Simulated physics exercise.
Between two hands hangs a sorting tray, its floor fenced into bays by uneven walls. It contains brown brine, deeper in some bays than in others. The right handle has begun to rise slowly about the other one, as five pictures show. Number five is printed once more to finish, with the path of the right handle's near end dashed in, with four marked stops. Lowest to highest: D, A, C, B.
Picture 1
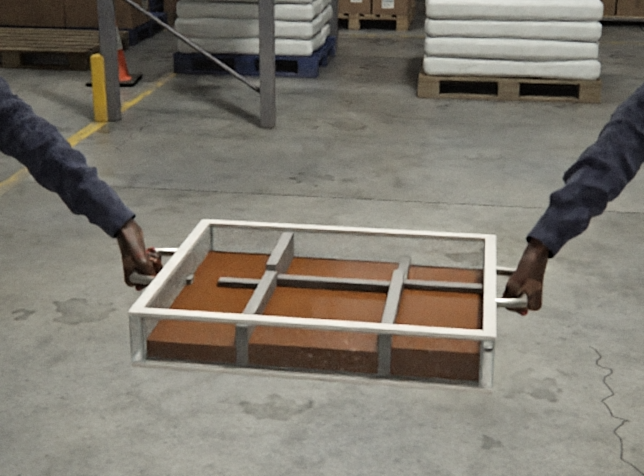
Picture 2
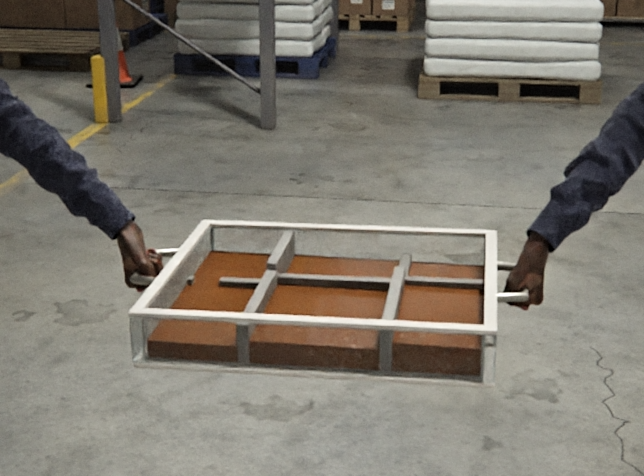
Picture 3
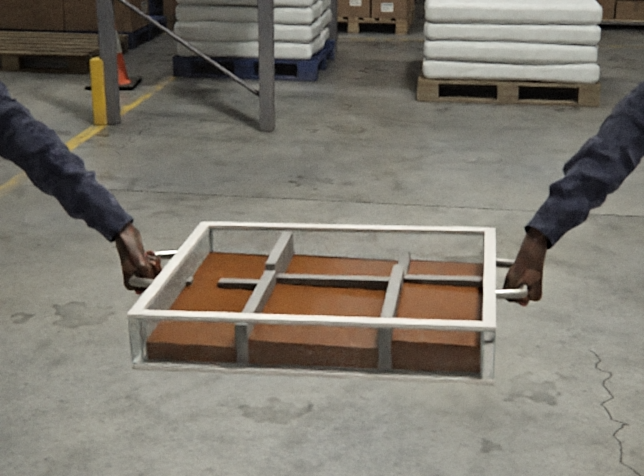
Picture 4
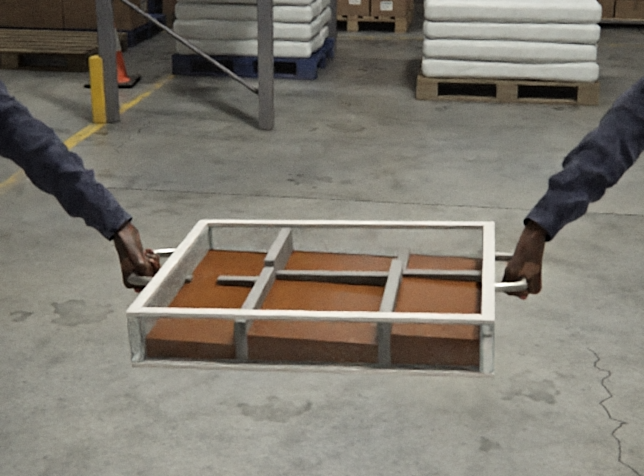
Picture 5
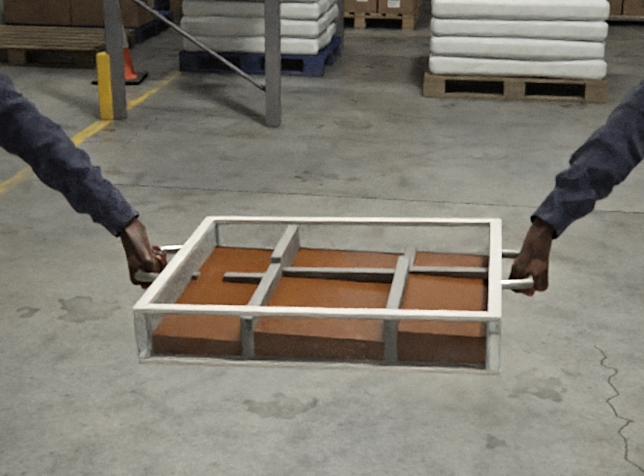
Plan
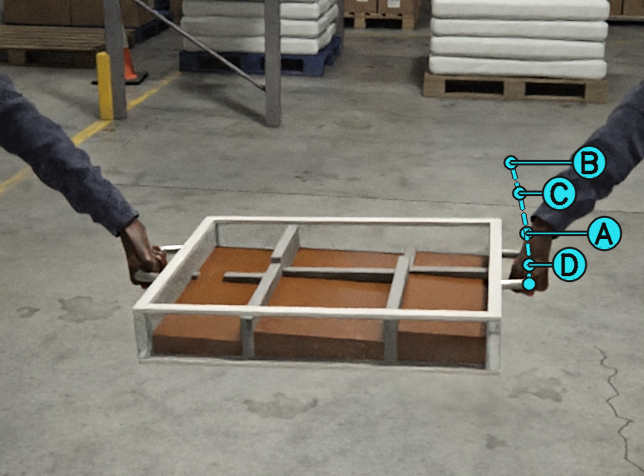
In this clip, two hands hold a white-rimmed tray of brown liquid, divided by gray walls, above a concrete warehouse floor; the right hand rises slightly, tilting the tray a little down to the left.
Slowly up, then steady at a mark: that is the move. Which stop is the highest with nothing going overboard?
Stop B just does it.
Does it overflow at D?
No, that is safe.
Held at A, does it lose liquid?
No.
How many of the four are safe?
All four.
In cyan, A at (526, 233); B at (511, 162); C at (519, 193); D at (529, 264).
If A is chosen, nothing spills; the front middle bay holds the most.
If B is chosen, nothing spills; the front left bay holds the most.
If C is chosen, nothing spills; the front middle bay holds the most.
If D is chosen, nothing spills; the front middle bay holds the most.
